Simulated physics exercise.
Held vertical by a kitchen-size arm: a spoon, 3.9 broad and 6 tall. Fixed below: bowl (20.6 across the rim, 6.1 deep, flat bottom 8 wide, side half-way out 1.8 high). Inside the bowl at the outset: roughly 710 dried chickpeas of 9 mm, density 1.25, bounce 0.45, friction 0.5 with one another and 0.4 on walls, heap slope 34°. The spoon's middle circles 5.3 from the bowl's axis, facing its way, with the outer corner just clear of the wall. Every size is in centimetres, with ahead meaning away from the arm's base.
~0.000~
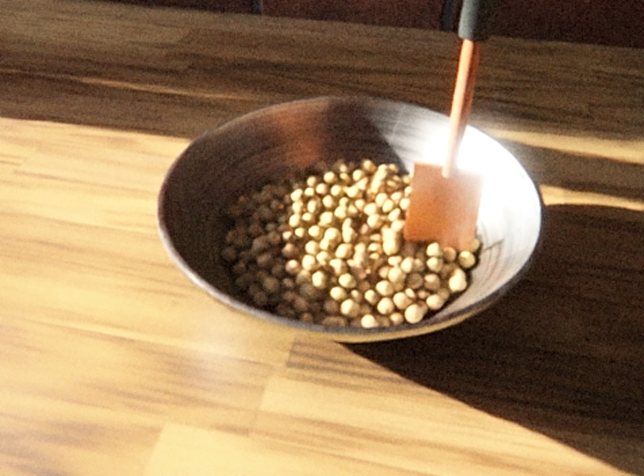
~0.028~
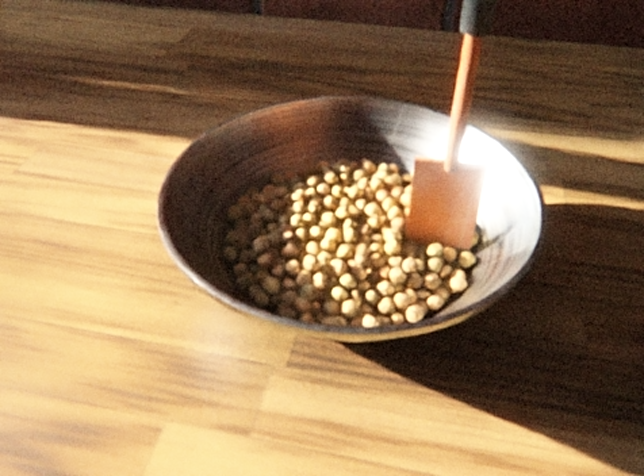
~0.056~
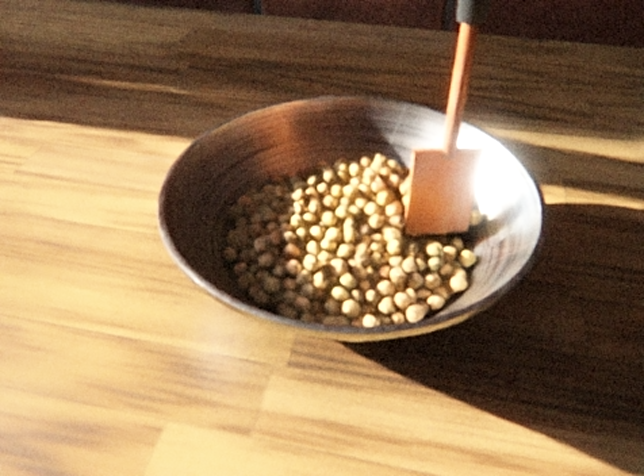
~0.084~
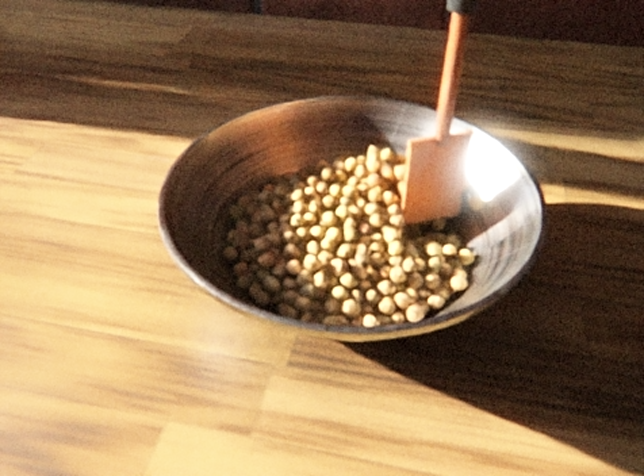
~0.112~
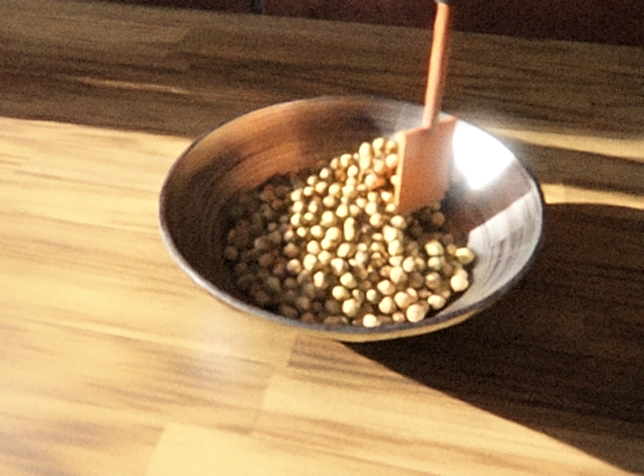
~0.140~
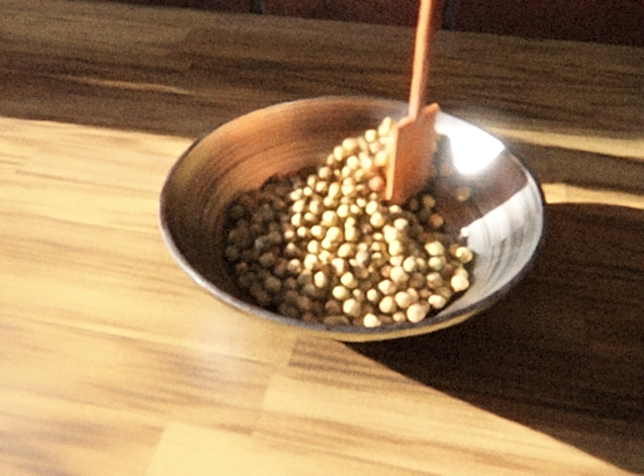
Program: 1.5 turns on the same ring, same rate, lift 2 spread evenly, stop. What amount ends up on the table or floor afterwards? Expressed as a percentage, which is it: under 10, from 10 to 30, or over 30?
The percentage is under 10.
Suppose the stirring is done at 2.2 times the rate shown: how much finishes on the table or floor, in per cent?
Roughly 20 per cent.
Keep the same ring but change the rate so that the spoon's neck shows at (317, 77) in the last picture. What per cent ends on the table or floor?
About 20 per cent.
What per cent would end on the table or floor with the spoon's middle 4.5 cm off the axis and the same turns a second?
Then about 0 per cent.
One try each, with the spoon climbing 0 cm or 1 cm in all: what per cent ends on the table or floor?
5 and 0 %.
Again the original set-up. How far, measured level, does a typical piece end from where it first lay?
1 centimetres.
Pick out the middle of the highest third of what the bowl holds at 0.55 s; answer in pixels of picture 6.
Centre of upper third: Approx. (307, 270) px.
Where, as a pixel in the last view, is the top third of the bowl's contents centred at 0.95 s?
Somewhere around (352, 239), I think.
After 0.55 s, 246° round, highest piece 8 above the table; 703 in the bowl, 4 on the table or floor, 3 in flight or on the tool.
After 0.95 s, 76° round, highest piece 5 above the table; 699 in the bowl, 11 on the table or floor.
After 1.35 s, 180° round, highest piece 5 above the table; 699 in the bowl, 11 on the table or floor.
After 2.05 s, 180° round, highest piece 5 above the table; 699 in the bowl, 11 on the table or floor.
At rest, 699 in the bowl, 11 on the table or floor. That is 2 % on the table or floor.
